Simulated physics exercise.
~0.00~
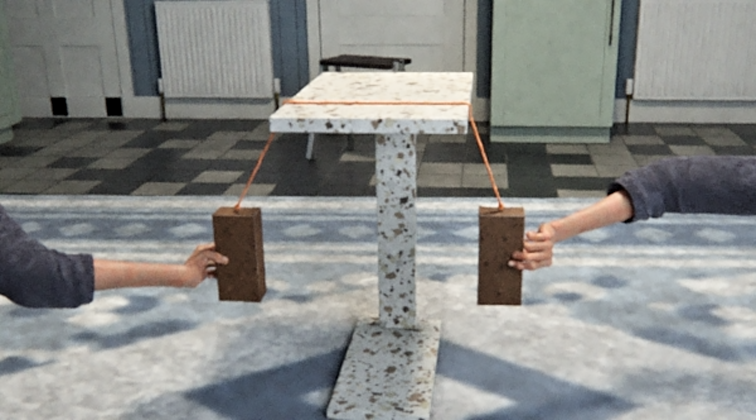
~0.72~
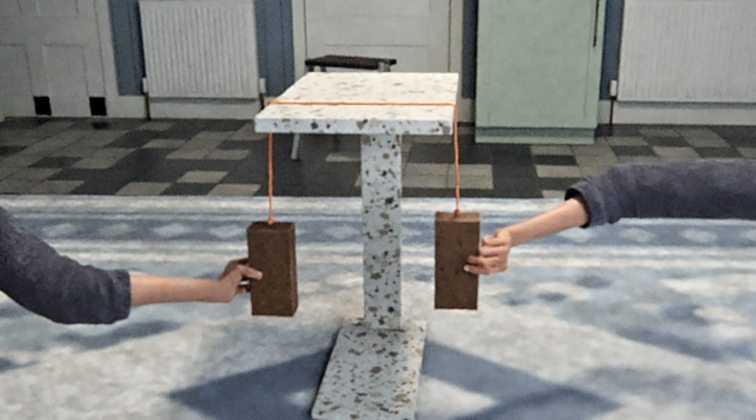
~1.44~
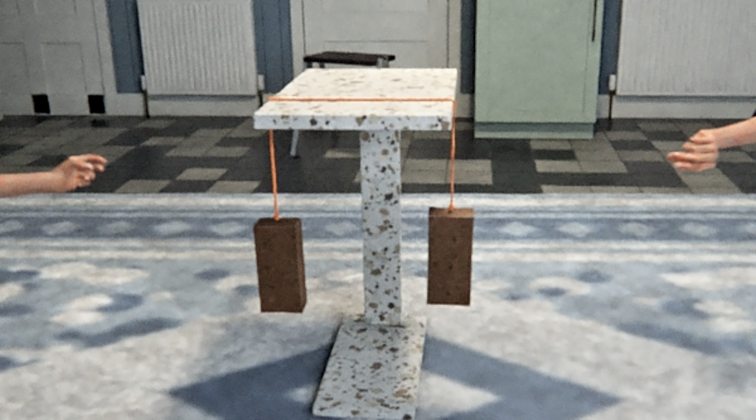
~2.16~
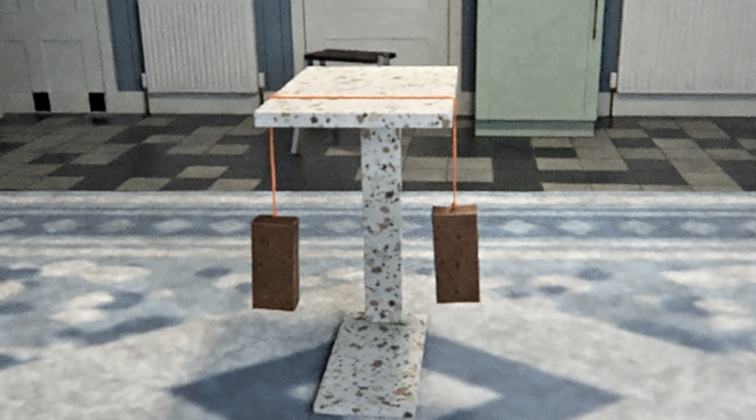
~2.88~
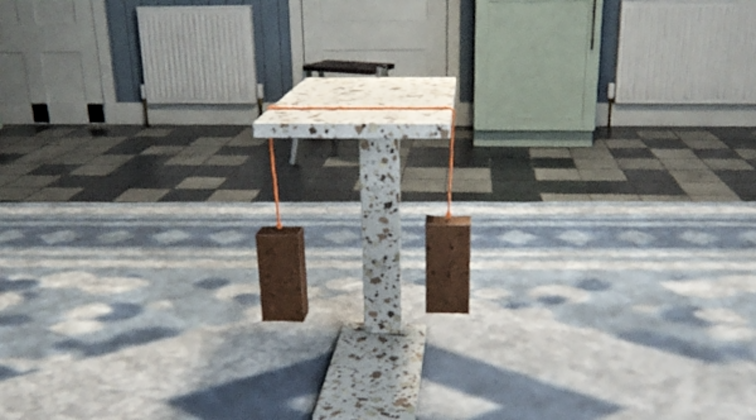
Two hands release brown bricks tied to an orange ribbon across a speckled stand, and both hang balanced.
